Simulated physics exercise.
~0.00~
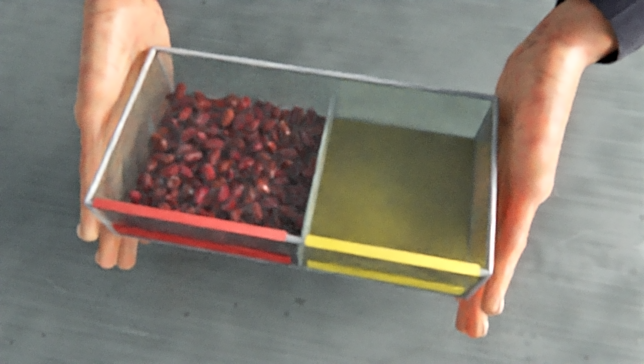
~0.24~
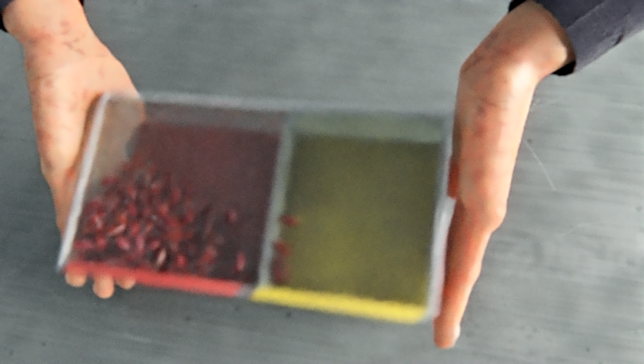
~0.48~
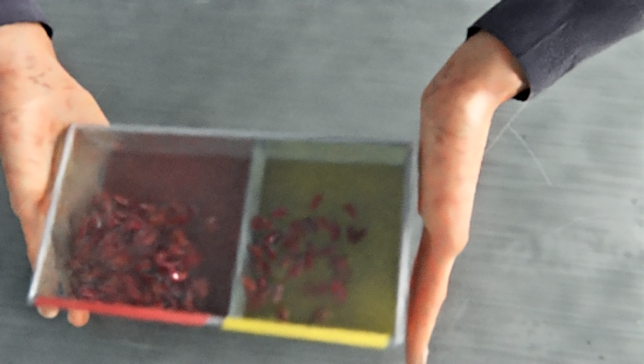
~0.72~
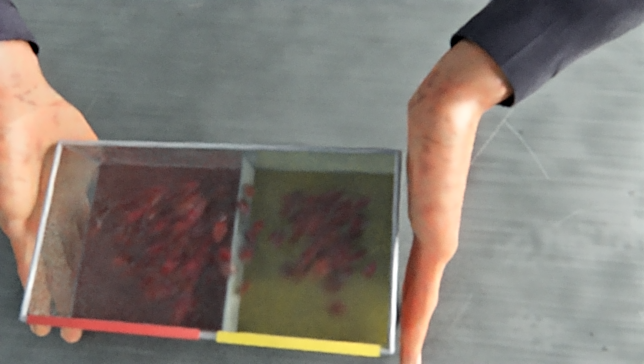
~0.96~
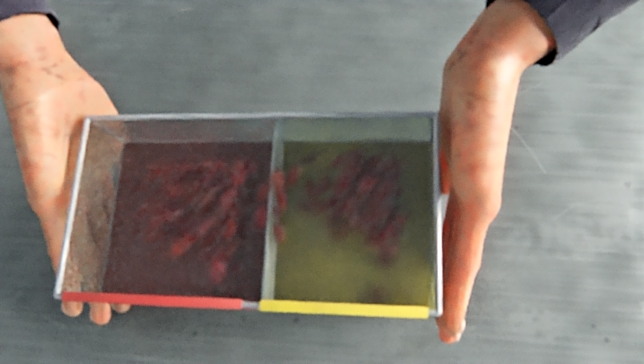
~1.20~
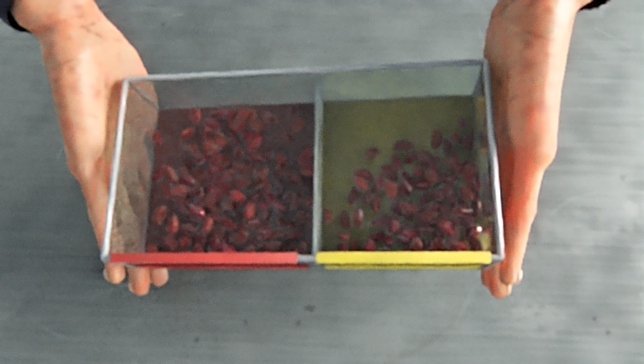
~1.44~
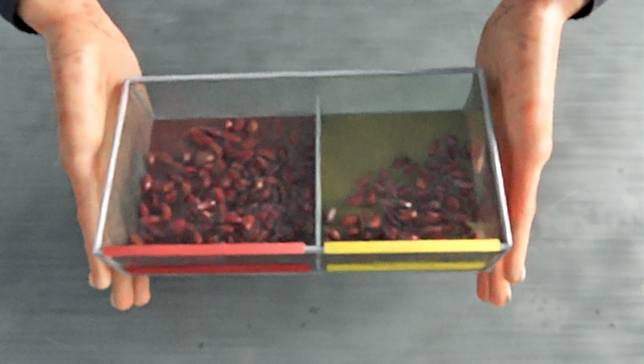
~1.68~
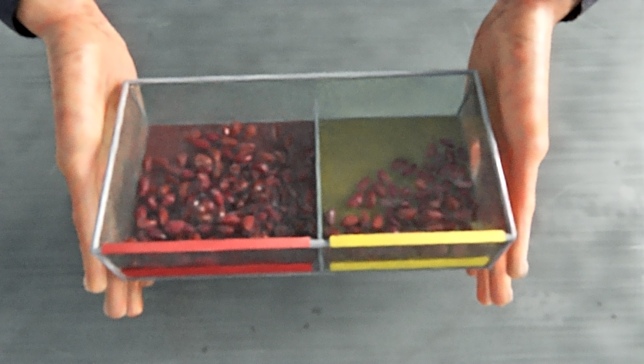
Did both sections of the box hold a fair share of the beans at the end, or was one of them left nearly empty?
Both sections held a fair share of the beans at the end. The red-edged side kept the larger part, and the yellow-edged side had a good-sized pile too.
